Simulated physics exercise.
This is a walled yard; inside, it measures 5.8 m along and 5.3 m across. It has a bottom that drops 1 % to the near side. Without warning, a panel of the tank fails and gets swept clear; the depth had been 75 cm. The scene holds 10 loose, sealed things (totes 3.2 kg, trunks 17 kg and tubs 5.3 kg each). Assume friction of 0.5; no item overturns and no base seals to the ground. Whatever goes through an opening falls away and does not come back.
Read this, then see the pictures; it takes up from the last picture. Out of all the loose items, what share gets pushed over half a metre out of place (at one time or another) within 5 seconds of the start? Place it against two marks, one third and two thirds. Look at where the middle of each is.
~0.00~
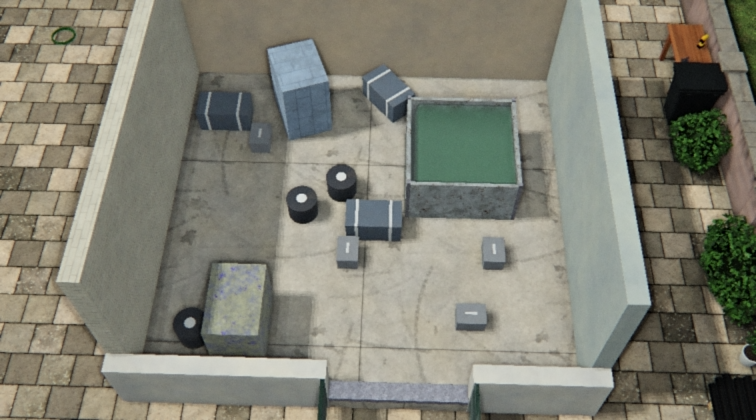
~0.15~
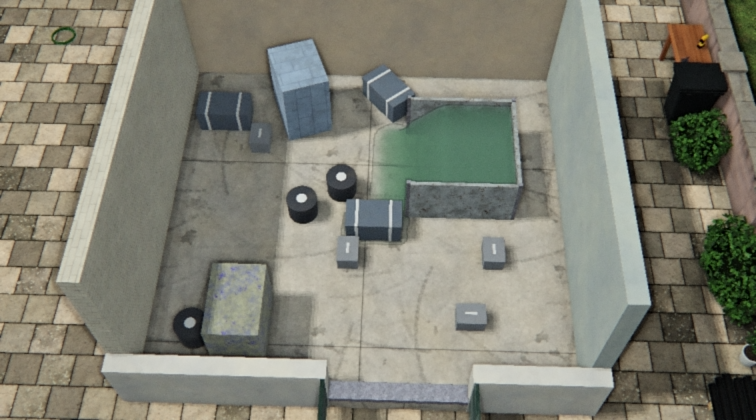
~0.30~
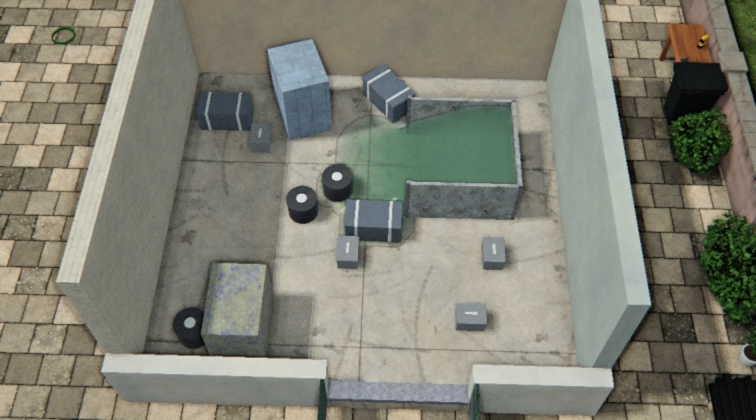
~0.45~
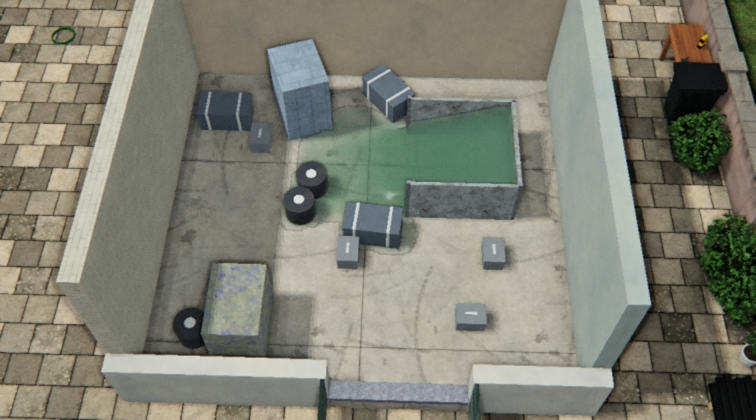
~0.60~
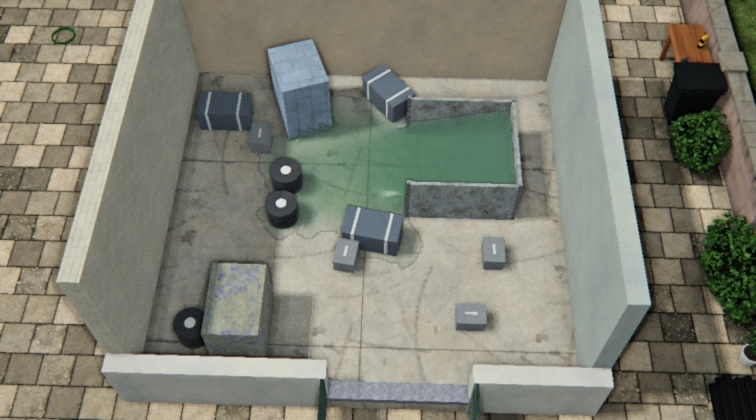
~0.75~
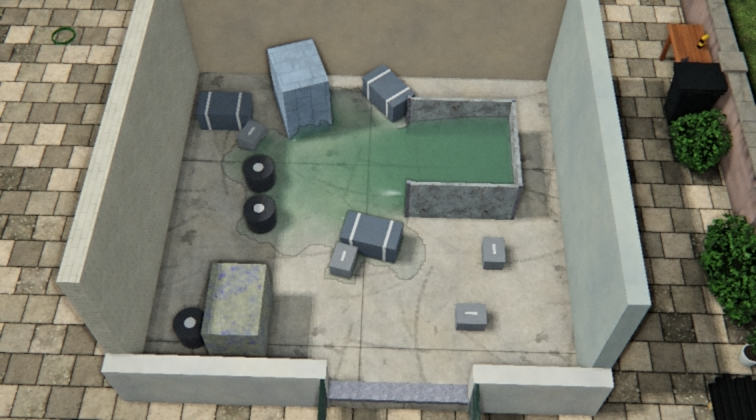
The fraction hits two thirds or above.
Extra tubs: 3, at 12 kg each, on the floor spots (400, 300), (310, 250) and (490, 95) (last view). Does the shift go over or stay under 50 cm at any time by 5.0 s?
Check, in order - not exceeded, exceeded, not exceeded.
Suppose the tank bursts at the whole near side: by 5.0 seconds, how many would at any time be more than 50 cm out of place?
Then 2.
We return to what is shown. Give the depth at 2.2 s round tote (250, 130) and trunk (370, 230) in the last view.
23 and 1 cm.
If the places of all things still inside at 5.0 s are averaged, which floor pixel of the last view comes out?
I'd say about (322, 252) in the last view.
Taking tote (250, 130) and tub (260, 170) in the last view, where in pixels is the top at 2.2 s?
They should sit about (193, 123) and (189, 181) in the last view.
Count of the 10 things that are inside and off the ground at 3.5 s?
My tally comes to 5.
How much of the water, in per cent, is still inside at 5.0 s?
Around 100 % of the water.
After 1.1 s 5 of 10 are over 50 cm from their spots; 1 afloat.
After 2.2 s 5 of 10 are over 50 cm from their spots; 3 afloat.
After 3.5 s 6 of 10 are over 50 cm from their spots; 5 afloat.
After 5.0 s 7 of 10 are over 50 cm from their spots, and 7 have been at some point; 5 afloat.
